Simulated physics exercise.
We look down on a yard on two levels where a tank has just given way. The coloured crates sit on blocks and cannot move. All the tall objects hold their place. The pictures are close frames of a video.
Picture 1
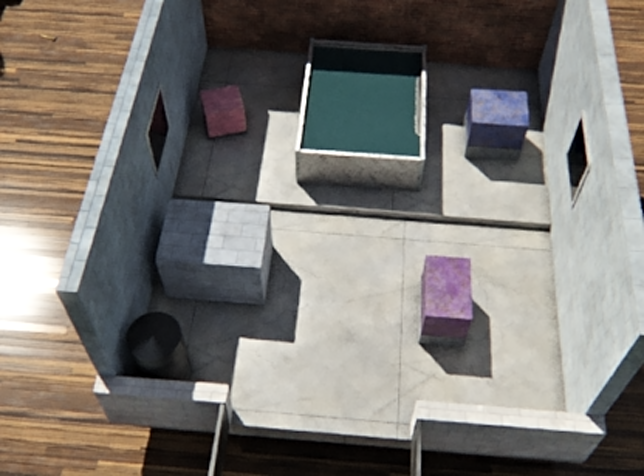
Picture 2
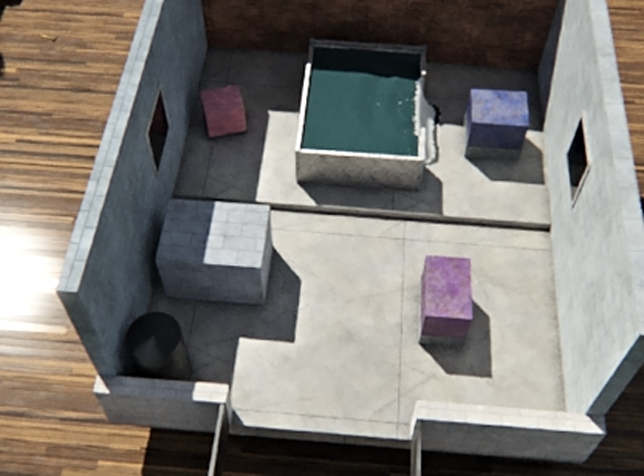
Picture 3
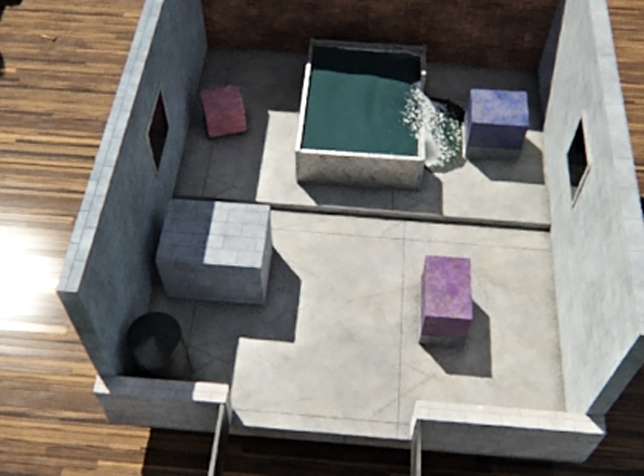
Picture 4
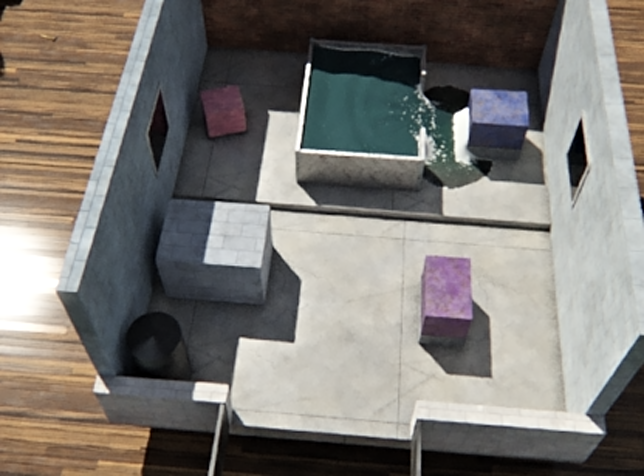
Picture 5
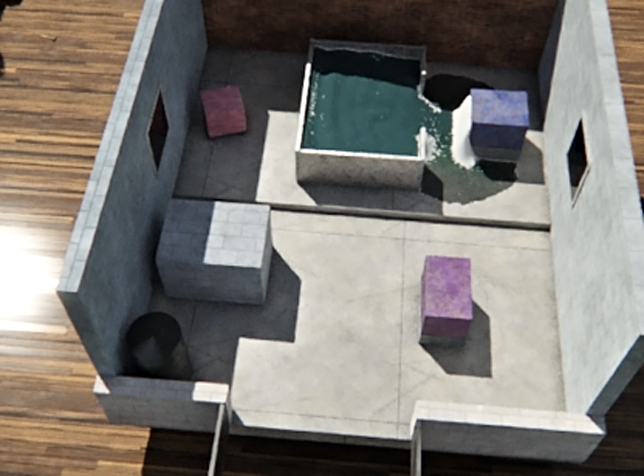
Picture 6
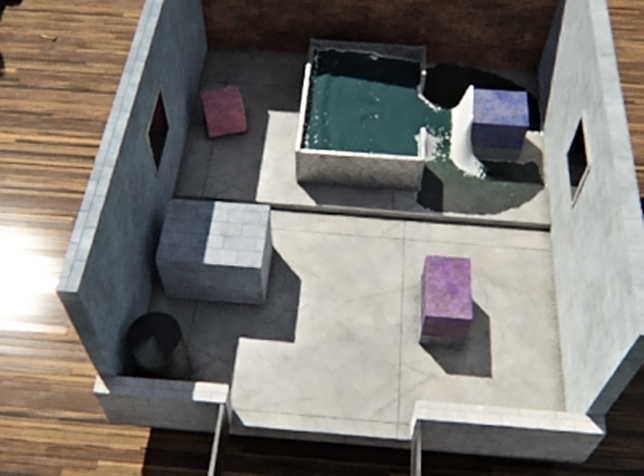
Water in a tank bursts through its right side and spreads around the blue block.
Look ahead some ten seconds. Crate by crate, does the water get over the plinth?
One by one: The purple crate escapes dry; the pink crate is wetted; the blue crate is wetted.
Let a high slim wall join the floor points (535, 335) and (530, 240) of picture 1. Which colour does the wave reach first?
The blue-painted one.
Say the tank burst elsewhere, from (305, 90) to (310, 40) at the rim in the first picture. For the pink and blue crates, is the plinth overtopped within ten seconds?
The pink one is topped; the blue one remains dry.
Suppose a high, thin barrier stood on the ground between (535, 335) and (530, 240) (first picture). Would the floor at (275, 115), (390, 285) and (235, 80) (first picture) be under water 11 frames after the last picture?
In that order: Free of water, flooded, free of water.
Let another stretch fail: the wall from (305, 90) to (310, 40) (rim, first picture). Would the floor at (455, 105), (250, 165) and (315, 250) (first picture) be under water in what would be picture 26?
In turn: Dry, covered, flooded.
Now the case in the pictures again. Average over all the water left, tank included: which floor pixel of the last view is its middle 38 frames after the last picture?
At about (404, 195).
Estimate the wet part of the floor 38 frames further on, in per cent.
Roughly 75 per cent.
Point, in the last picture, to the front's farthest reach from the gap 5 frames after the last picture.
Roughly at (544, 285).
A moment on, water covers 25 % of the floor; the purple crate not reached, the pink crate not reached, the blue crate water round its plinth.
Next, water covers 40 % of the floor; the purple crate water round its plinth, the pink crate not reached, the blue crate water round its plinth.
Then, water covers 55 % of the floor; the purple crate water round its plinth, the pink crate not reached, the blue crate water round its plinth.
Later, water covers 75 % of the floor; the purple crate water round its plinth, the pink crate water round its plinth, the blue crate water round its plinth.
In the end, water covers 95 % of the floor; the purple crate stayed above the water, the pink crate was topped, the blue crate was topped.
